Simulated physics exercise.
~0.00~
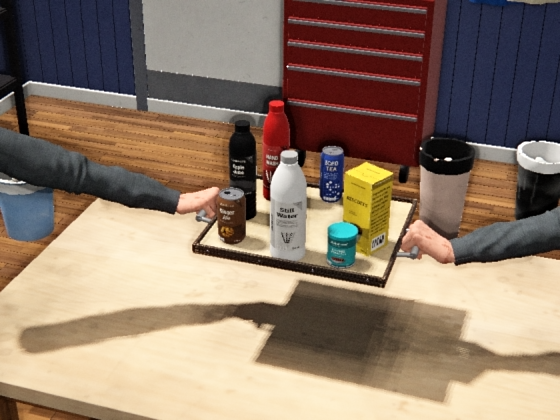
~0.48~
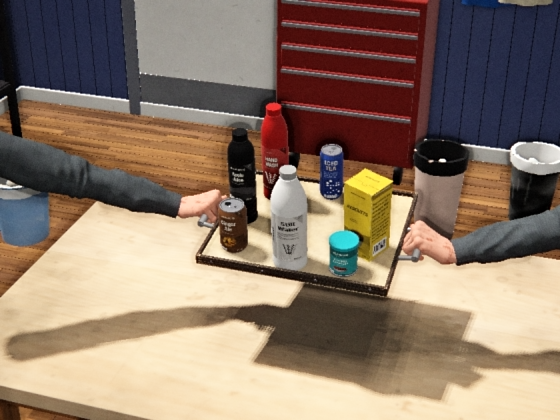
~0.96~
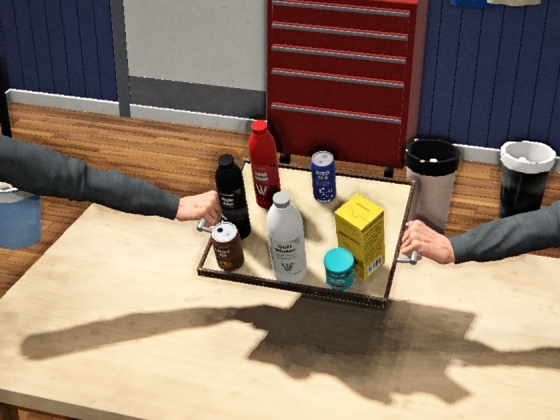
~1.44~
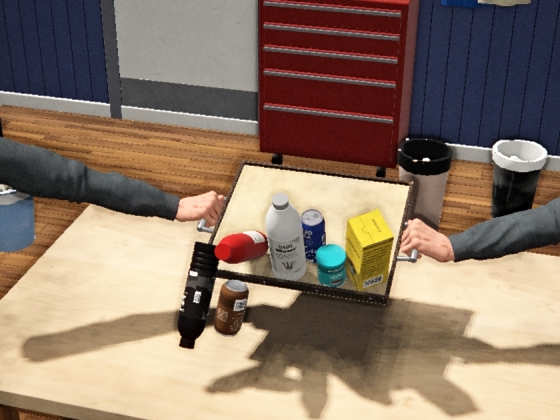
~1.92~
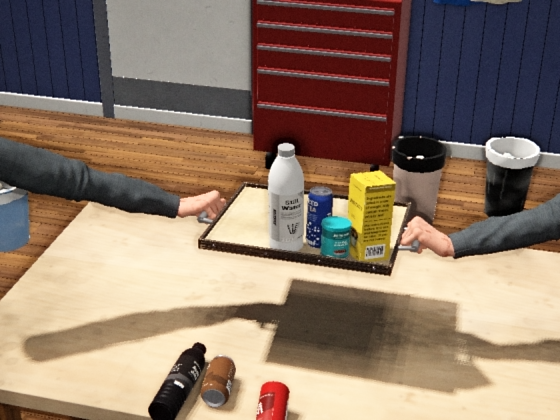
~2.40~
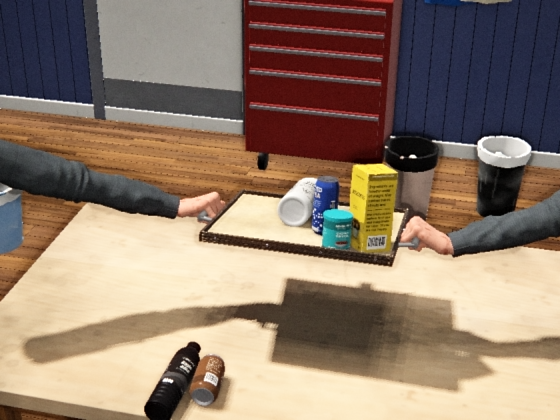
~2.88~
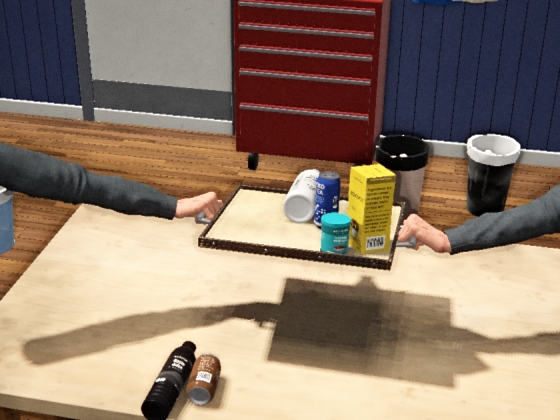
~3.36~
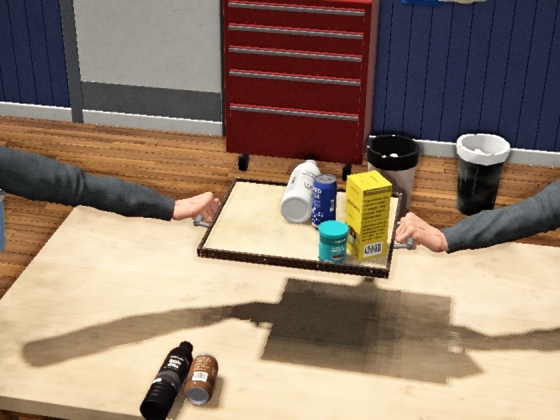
Over a wooden table, two hands tipped a loaded tray toward the viewer until the black bottle, brown can and red bottle tumbled off, then tilted it away, toppling the white bottle, and levelled it with the blue can, turquoise tin and yellow carton upright.
